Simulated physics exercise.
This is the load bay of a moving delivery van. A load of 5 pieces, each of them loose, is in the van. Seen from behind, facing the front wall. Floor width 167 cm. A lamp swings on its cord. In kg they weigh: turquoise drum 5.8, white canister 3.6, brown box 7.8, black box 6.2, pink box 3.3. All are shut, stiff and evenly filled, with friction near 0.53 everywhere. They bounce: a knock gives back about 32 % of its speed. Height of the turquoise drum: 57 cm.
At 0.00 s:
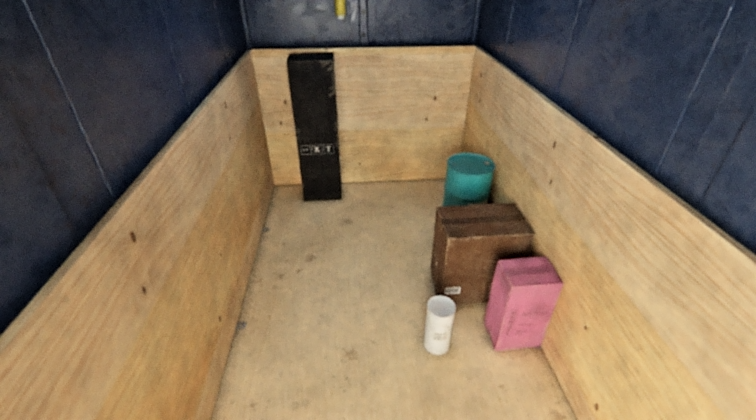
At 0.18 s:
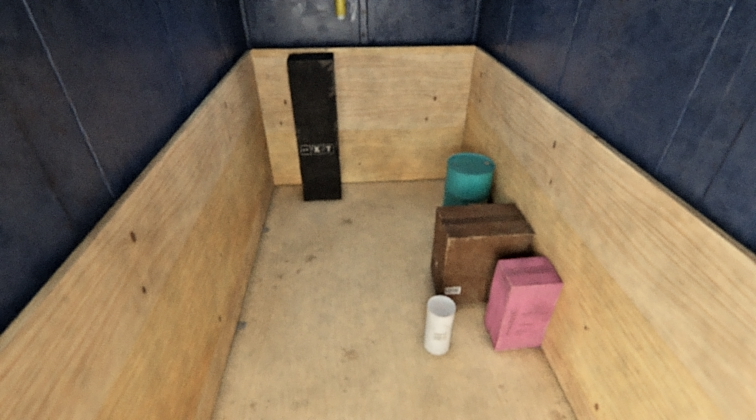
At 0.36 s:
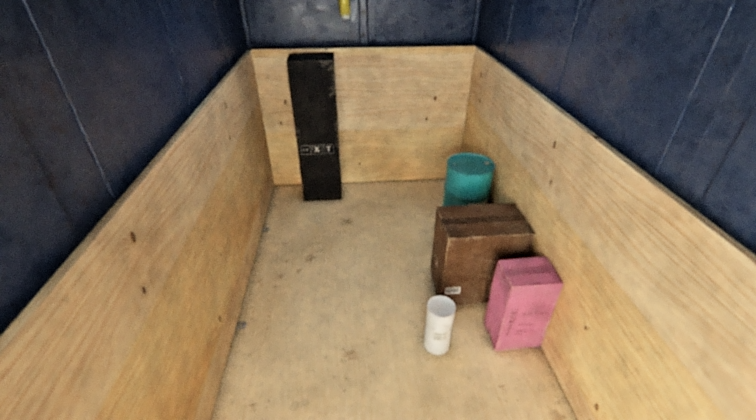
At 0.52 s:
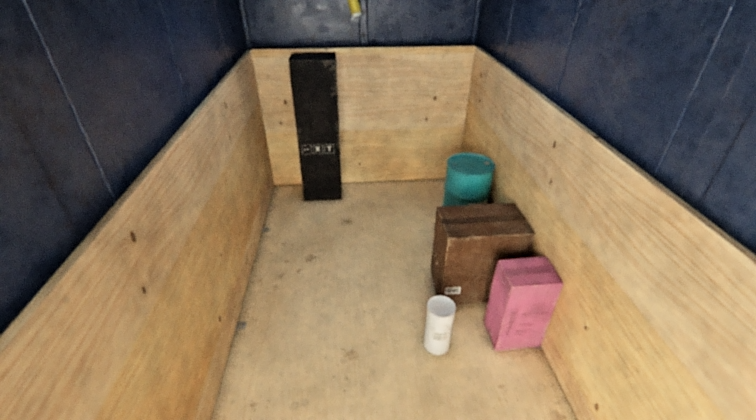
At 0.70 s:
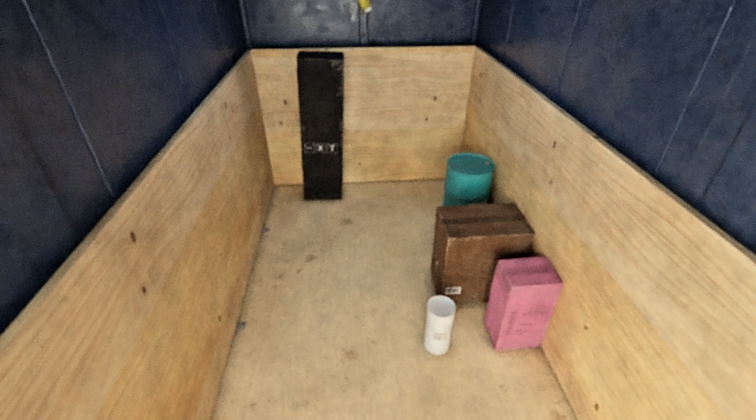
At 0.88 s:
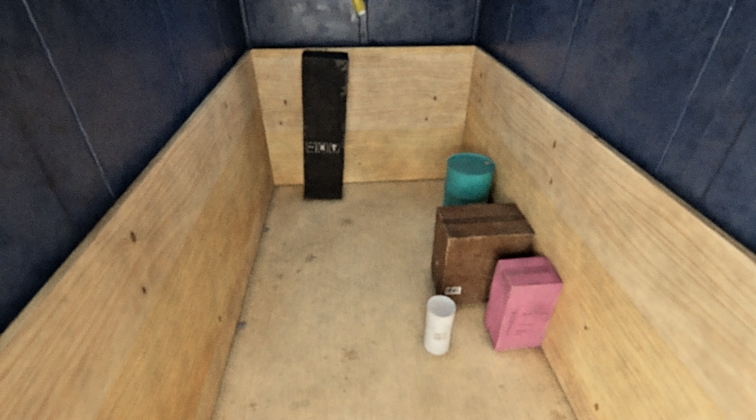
The tall black box leans slightly to the right while the other four pieces stay still.
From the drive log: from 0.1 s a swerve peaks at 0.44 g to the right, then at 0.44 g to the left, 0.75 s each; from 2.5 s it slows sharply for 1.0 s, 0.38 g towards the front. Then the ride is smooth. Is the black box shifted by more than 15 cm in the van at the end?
The black box stays put.
Around 1.28 s, push 0.38 g left; black box at 11° to upright near (303, 130).
Around 2.28 s, no push; black box at 4° to upright near (314, 132).
Around 2.98 s, push 0.38 g forwards; black box at 6° to upright near (325, 130).
Finally (4.0 s), all 5 still in place (within 15 cm). In the last view, black box near (317, 131).
